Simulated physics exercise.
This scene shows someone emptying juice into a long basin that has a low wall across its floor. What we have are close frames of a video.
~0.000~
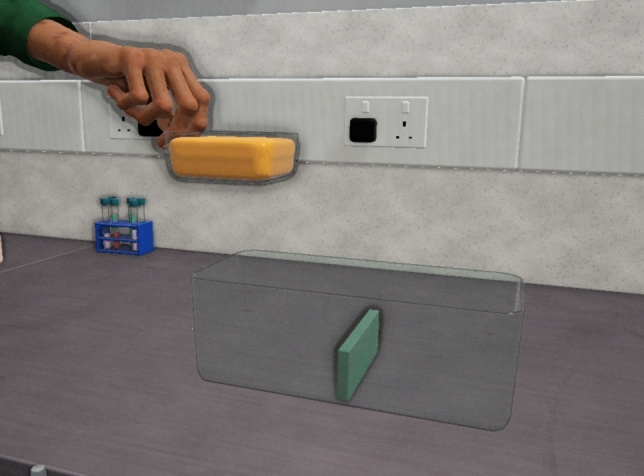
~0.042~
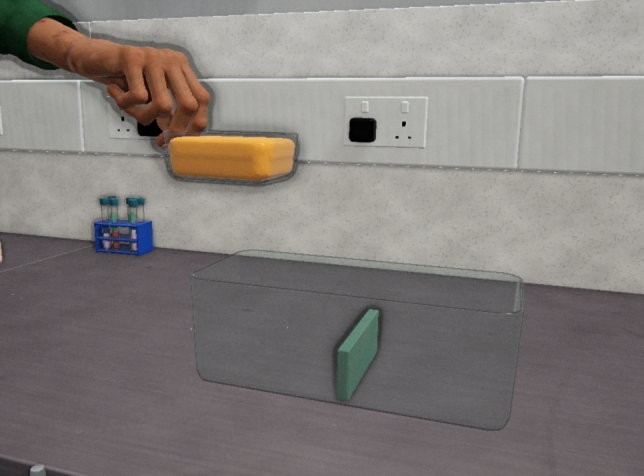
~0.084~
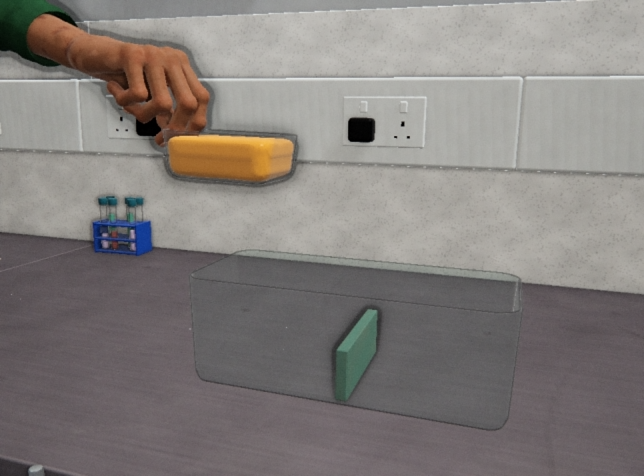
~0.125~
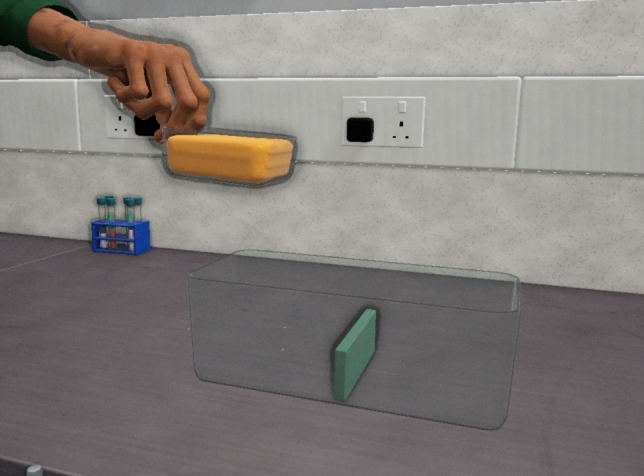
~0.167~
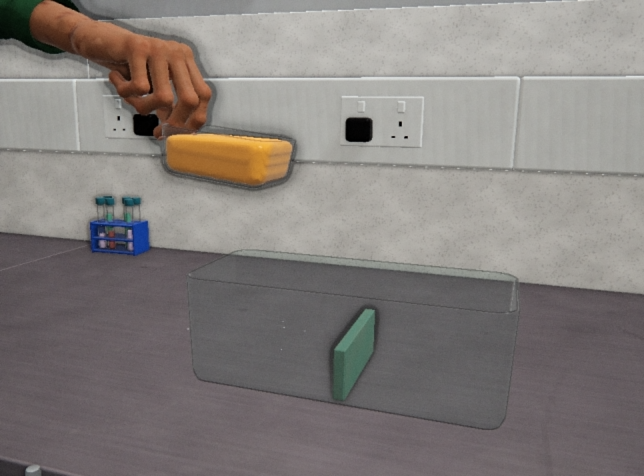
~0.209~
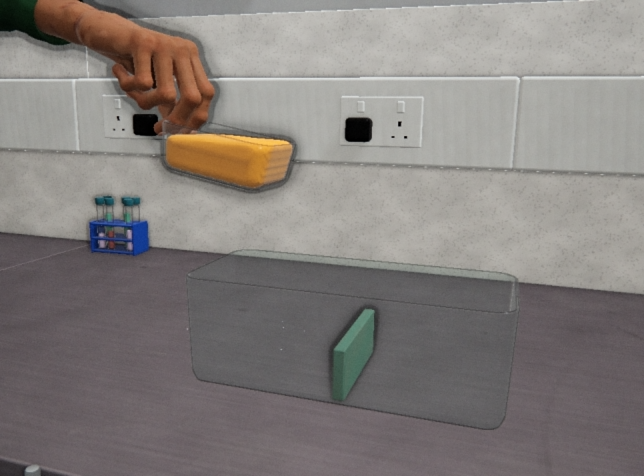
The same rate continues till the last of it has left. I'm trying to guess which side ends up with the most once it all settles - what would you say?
Most of it settles to the left.
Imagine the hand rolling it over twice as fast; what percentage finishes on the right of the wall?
Close to 5 out of every hundred.
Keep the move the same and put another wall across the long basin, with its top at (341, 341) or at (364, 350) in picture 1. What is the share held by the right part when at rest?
Well, it's close to 50 per cent for the first one, then 10 per cent for the other.
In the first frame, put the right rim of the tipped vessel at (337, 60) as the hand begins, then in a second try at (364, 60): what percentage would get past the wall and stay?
80 % and 85 %.
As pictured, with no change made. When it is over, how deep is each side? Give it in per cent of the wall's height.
The left side sits at 30 per cent and the right side at 0.
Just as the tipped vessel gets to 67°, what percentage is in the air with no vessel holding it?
I'd put it near 40 per cent.
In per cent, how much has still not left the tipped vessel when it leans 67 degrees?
I'd reckon near 30 percent is still held at that tilt.
By 0.60 s the tilt is 67° and 29 per cent is still to pour, 29 is left of the wall and 0 right of it.
By 0.88 s the tilt is 99° and 4 per cent is still to pour, 88 is left of the wall and 3 right of it.
By 1.18 s the tilt is 103° and 0 per cent is still to pour, 95 is left of the wall and 3 right of it.
By 1.50 s the tilt is 103° and 0 per cent is still to pour, 95 is left of the wall and 3 right of it.
At rest 95 per cent lies left of the wall, 3 right of it and 1 outside.
